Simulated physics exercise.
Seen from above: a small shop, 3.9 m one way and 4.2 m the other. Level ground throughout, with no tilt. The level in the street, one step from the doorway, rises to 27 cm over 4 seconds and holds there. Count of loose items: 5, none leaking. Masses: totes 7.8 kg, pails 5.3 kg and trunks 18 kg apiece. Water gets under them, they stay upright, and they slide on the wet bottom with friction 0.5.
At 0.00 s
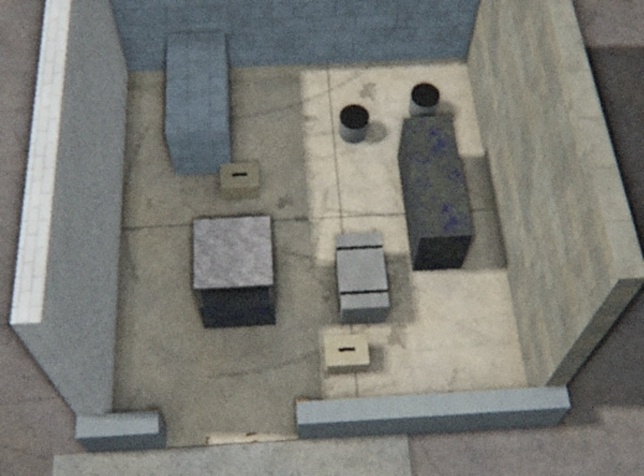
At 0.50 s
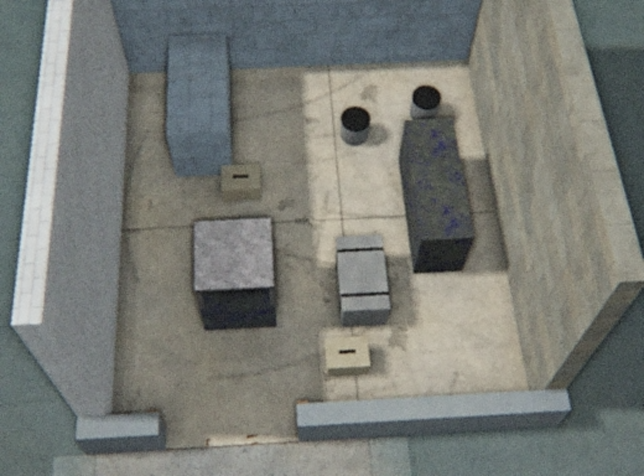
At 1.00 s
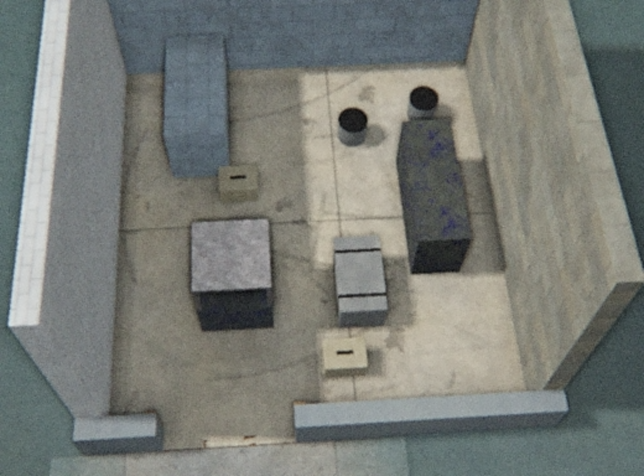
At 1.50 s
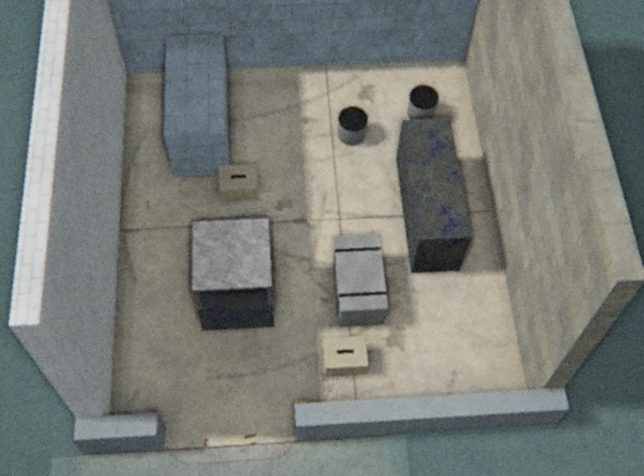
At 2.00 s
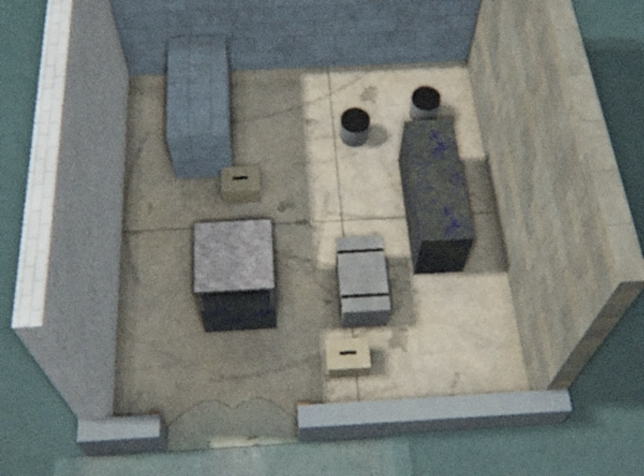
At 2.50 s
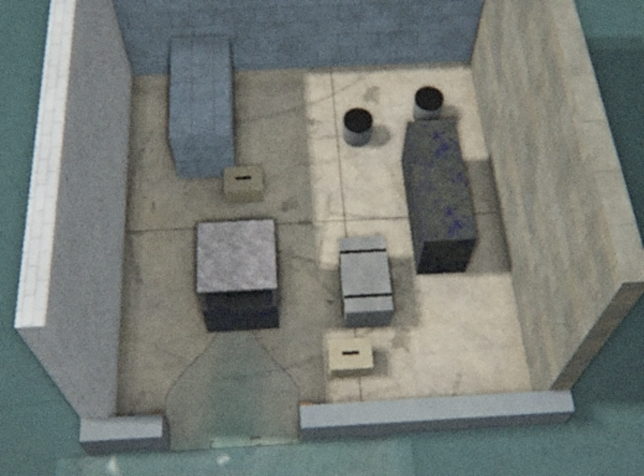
In a small walled shop, water seeps through the doorway while everything inside stays still.
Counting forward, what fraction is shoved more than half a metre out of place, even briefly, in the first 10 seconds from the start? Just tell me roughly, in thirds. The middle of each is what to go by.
Some of them shift that far, a third to two thirds.
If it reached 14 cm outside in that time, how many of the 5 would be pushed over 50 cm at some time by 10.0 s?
0.
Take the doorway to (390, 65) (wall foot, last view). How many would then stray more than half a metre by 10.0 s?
Result: 4.
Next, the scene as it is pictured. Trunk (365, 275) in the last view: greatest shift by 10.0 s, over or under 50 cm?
The answer is a smaller shift.
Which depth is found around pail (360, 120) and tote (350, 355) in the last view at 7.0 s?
Close to 5 and 4 centimetres.
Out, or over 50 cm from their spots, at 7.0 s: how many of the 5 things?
At that time I count 0.
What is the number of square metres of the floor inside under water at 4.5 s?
Wet: Near 6.5 m2.
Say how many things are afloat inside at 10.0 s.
Count at that moment: 5.
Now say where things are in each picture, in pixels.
The first frame shows a tote at (240, 175) rests on the ground; a pail at (355, 116), on the bottom; water covers 0.0 m2; 0 of 5 have shifted.
The second frame shows a tote at (241, 177) rests on the ground; a pail at (356, 118) rests on the ground; water covers 0.0 m2; 0 of 5 have shifted.
The third frame shows a tote at (238, 178), on the bottom; a pail at (353, 119), on the bottom; 0.0 m2 under water; 0 of 5 have shifted.
The fourth frame shows a tote at (238, 177) rests on the ground; a pail at (353, 118) rests on the ground; 0.0 m2 under water; 0 of 5 have shifted.
The fifth frame shows a tote at (241, 178) rests on the ground; a pail at (355, 119), on the bottom; water covers 0.2 m2; 0 of 5 have shifted.
The sixth frame shows a tote at (243, 178) rests on the ground; a pail at (358, 120) rests on the ground; 0.8 m2 under water; 0 of 5 have shifted.
After 3.5 s 0 of 5 are over 50 cm from their spots; 0 afloat.
After 4.5 s 0 of 5 are over 50 cm from their spots; 0 afloat.
After 7.0 s 0 of 5 are over 50 cm from their spots; 1 afloat.
After 10.0 s 3 of 5 are over 50 cm from their spots, and 3 have been at some point; 5 afloat.
